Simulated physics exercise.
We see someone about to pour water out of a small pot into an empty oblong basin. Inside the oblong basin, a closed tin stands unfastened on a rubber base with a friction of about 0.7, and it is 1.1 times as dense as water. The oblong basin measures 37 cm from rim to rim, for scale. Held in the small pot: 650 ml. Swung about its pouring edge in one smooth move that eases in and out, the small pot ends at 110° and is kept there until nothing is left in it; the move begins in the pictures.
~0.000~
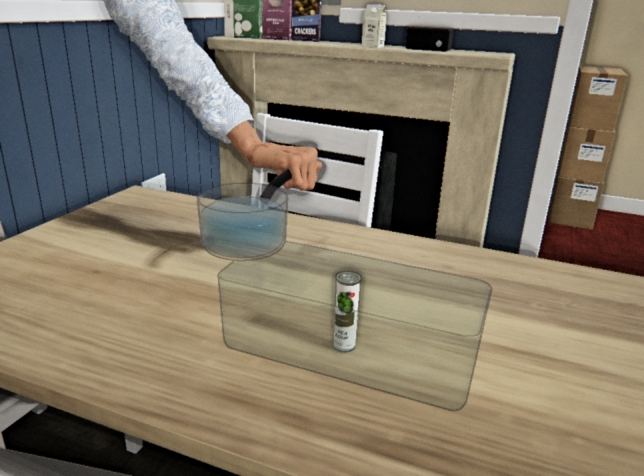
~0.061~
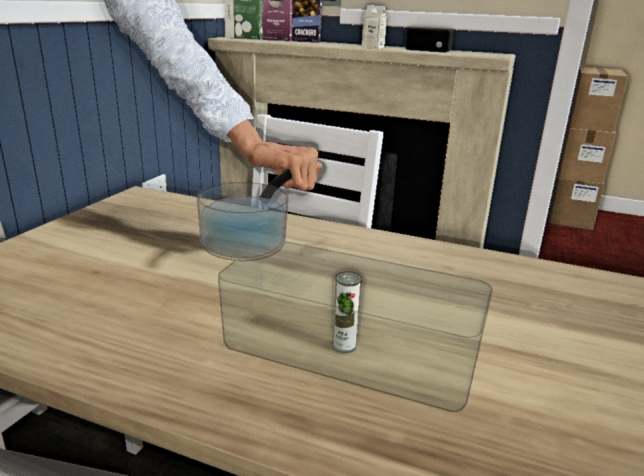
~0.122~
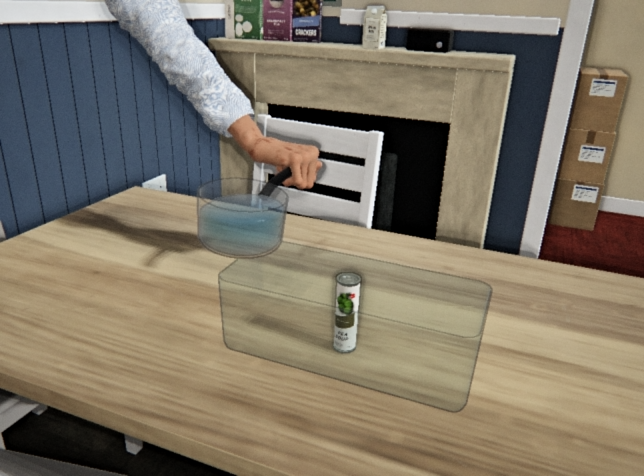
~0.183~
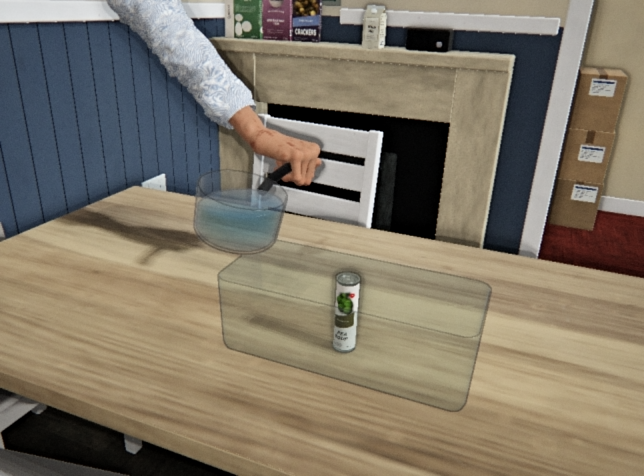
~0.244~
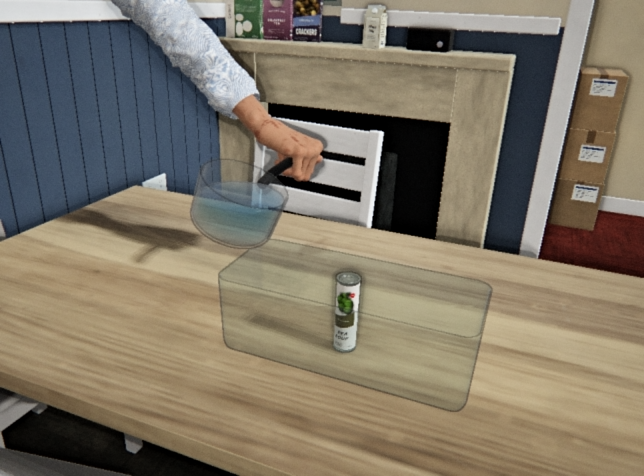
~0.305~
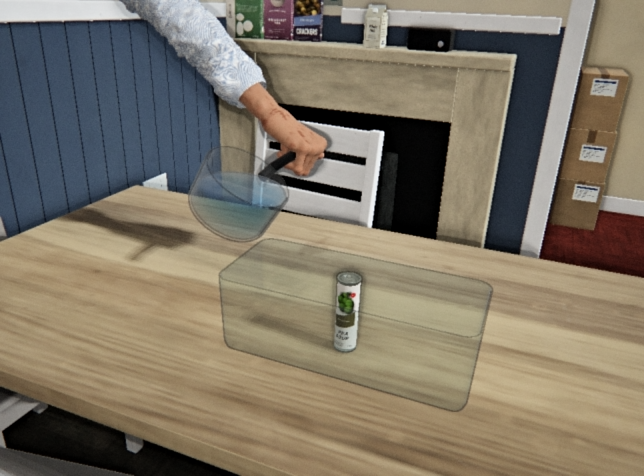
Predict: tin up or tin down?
I'd say it will come down.
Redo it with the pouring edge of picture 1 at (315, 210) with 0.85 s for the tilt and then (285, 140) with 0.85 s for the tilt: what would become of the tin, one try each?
The tin stays vertical the first time and stays vertical the second time.
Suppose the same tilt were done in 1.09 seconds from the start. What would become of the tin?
Result: Tin tipped over.
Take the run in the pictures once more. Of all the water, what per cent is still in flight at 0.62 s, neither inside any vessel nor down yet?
Close to 44 per cent, I'd say.
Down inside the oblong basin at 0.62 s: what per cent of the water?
Estimate - around 14 in a hundred parts.
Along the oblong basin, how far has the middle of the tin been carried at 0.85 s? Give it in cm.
I'd put it at around 0 centimetres.
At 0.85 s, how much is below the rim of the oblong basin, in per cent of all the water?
Around 84 per cent of the whole.
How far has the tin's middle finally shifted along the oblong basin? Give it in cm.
The middle of the tin ends some 7.5 cm along the basin.
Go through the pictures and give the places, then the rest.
Tilt 0°; pouring edge (283, 205); surface from (210, 203) to (283, 216); the oblong basin's rim runs from (241, 257) to (486, 310); the tin's top is at (348, 281), in the first frame.
Tilt 1°; pouring edge (283, 206); surface from (210, 203) to (283, 215), in the second frame.
Tilt 6°; pouring edge (283, 206); surface from (208, 201) to (283, 212), in the third frame.
Tilt 12°; pouring edge (282, 206); surface from (206, 195) to (282, 207), in the fourth frame.
Tilt 21°; pouring edge (283, 206); surface from (204, 186) to (283, 203), in the fifth frame.
Tilt 31°; pouring edge (283, 205); surface from (203, 175) to (285, 198), in the sixth frame.
After 0.62 s the tilt is 91° and 41 per cent is still to pour; the tin stands where it began.
After 0.85 s the tilt is 110° and 5 per cent is still to pour; the tin stands where it began.
After 1.09 s the tilt is 110° and 0 per cent is still to pour; the tin leans 27°.
After 1.35 s the tilt is 110° and 0 per cent is still to pour; the tin lies on its side.
In the end the tin lies on its side.
